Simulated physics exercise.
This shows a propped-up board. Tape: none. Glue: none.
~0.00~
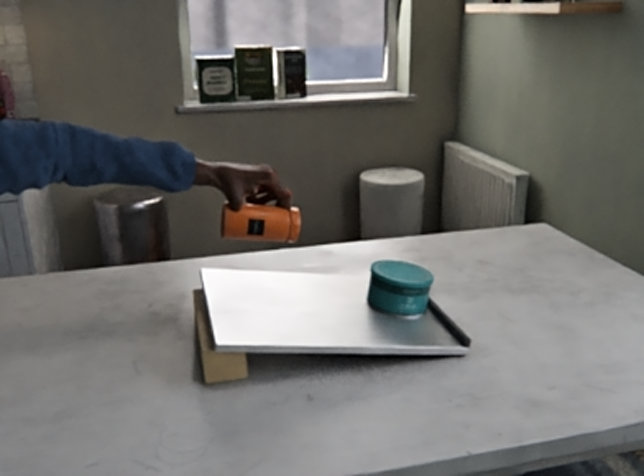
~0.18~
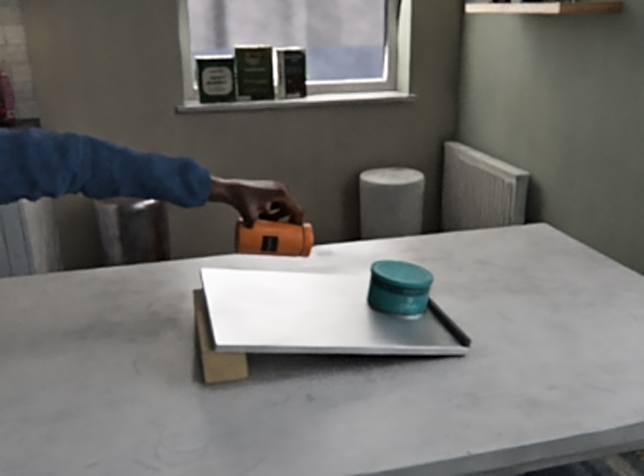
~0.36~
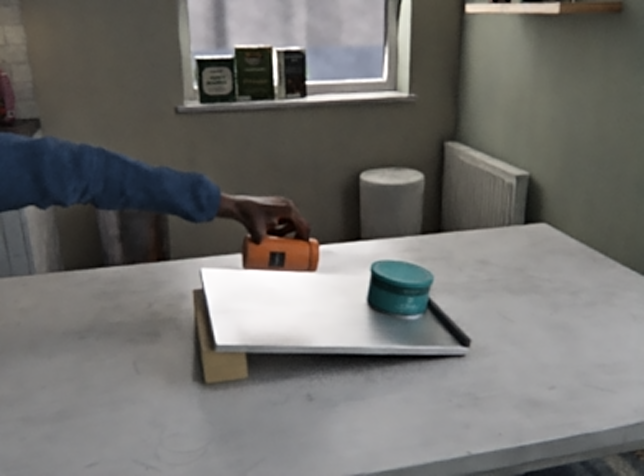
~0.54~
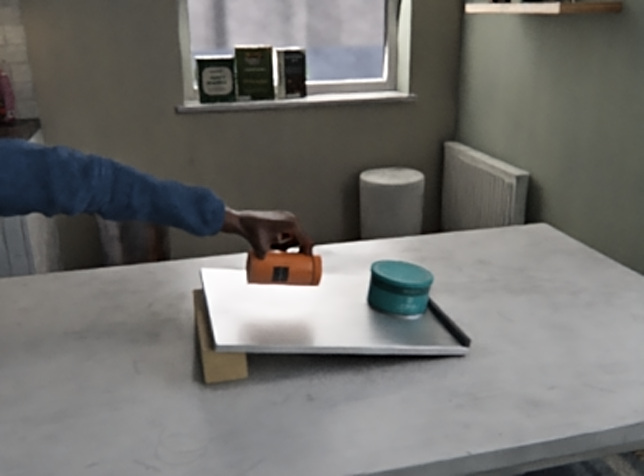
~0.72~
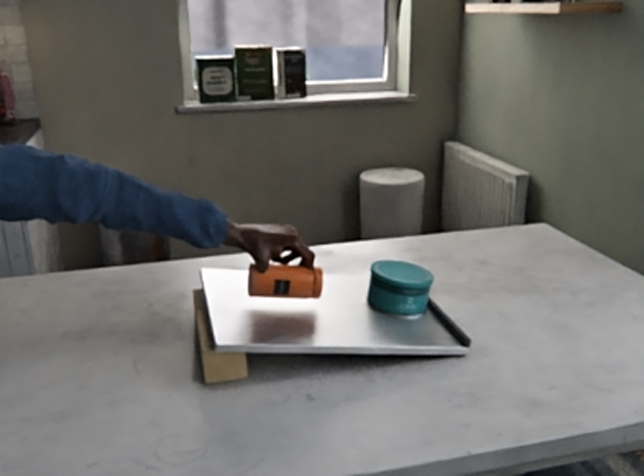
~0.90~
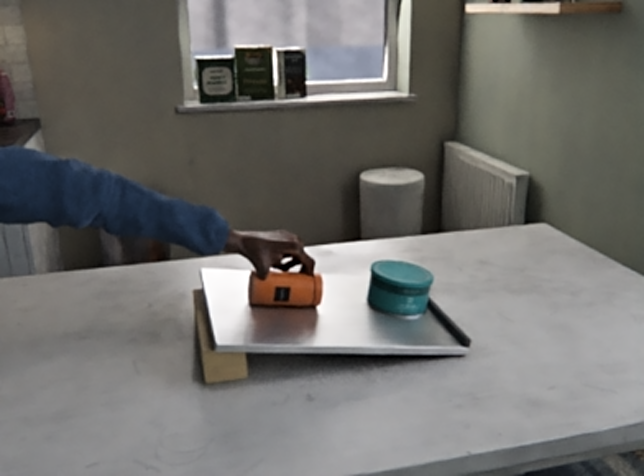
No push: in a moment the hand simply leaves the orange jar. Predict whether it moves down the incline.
Prediction: No motion.
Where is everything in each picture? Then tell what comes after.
In the first picture, on its way; orange jar (260, 223); turquoise tub (399, 288).
In the second picture, on its way; orange jar (273, 239); turquoise tub (399, 288).
In the third picture, on its way; orange jar (281, 254); turquoise tub (399, 288).
In the fourth picture, on its way; orange jar (284, 269); turquoise tub (399, 288).
In the fifth picture, on its way; orange jar (285, 282); turquoise tub (399, 288).
In the sixth picture, in place under the hand; orange jar (285, 288); turquoise tub (399, 288).
Around 1.10 s, nothing moves.
Around 1.30 s, orange jar resting near (285, 289).
Finally (1.9 s), both still in place. Final places as the last picture's camera would see them, orange jar near (285, 289). The orange jar keeps its place.
